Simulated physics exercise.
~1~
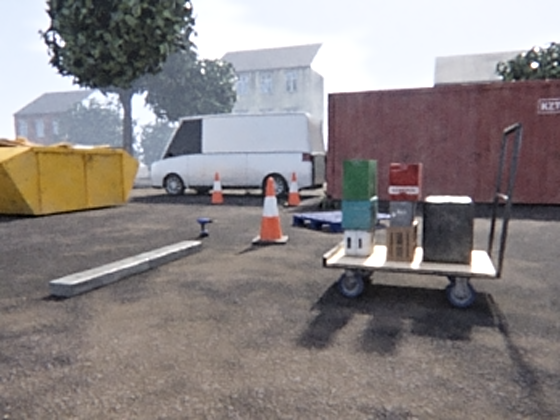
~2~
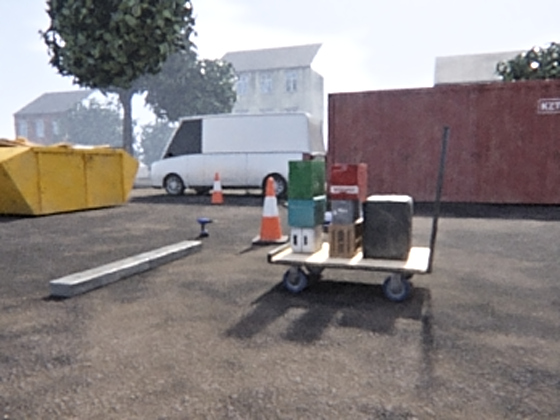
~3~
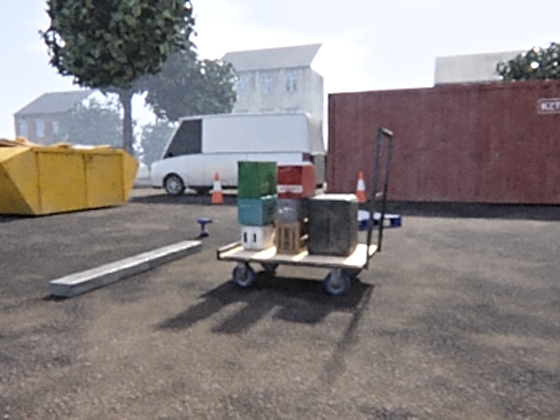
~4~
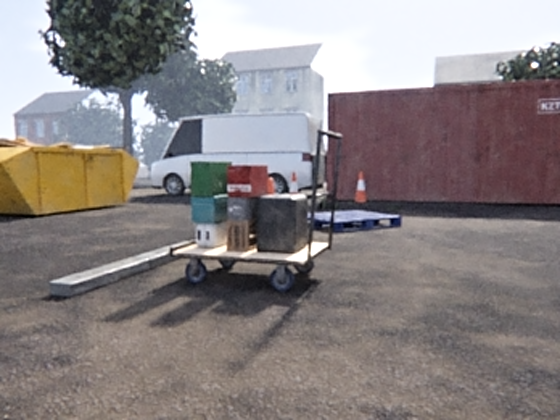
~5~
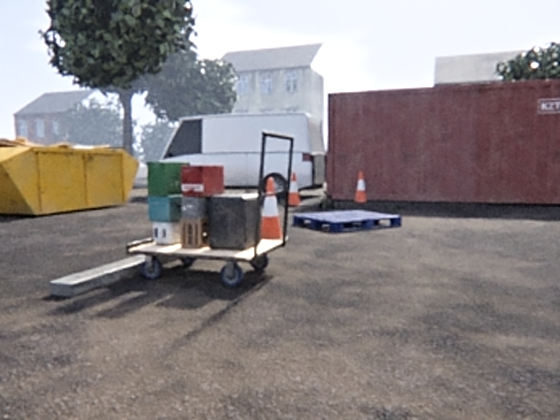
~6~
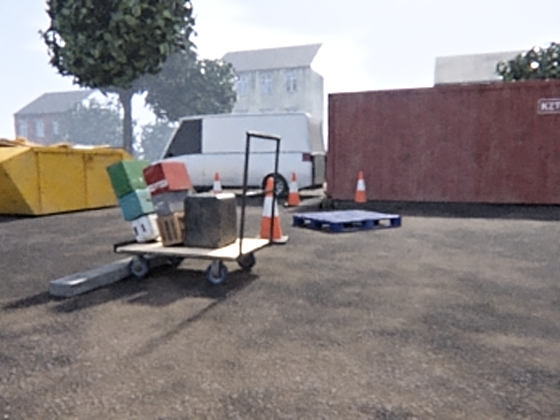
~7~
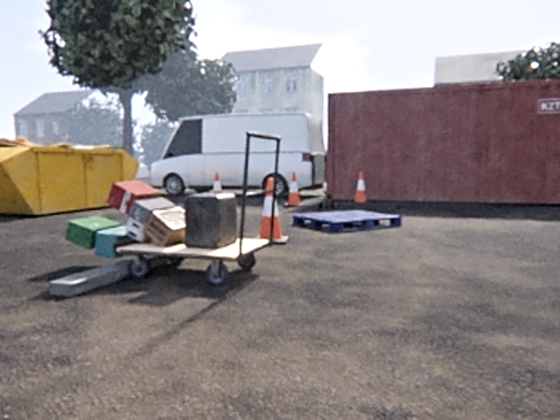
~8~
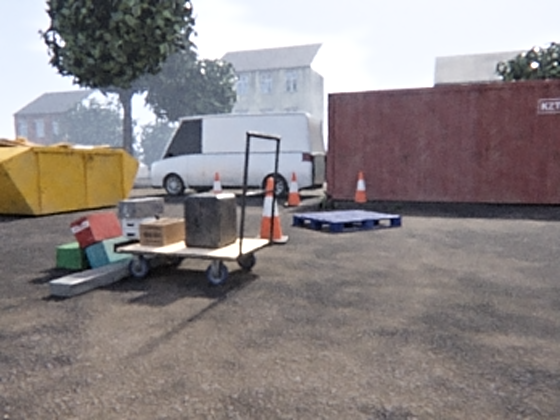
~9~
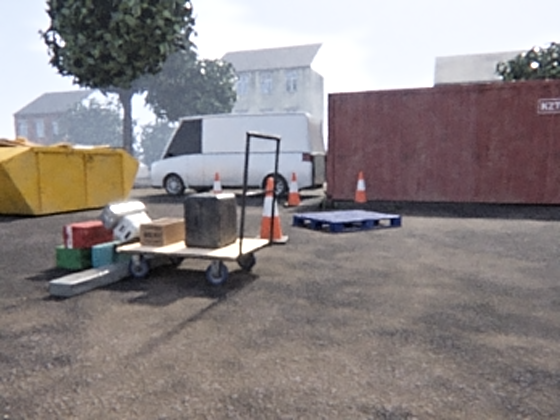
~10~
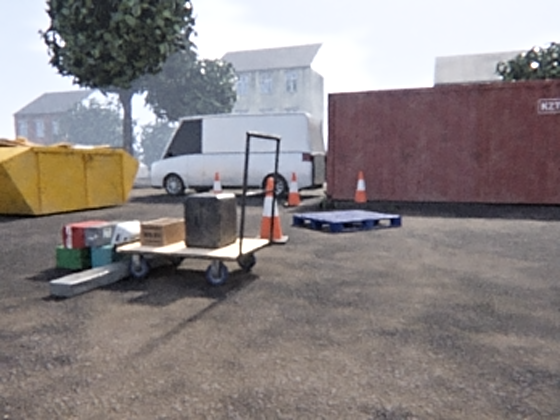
In an open yard with a white van and a red container, a loaded flatbed trolley rolled left until it jammed against a beam, and its stacked boxes toppled forward over the edge, leaving just a brown crate and a black case on the deck.
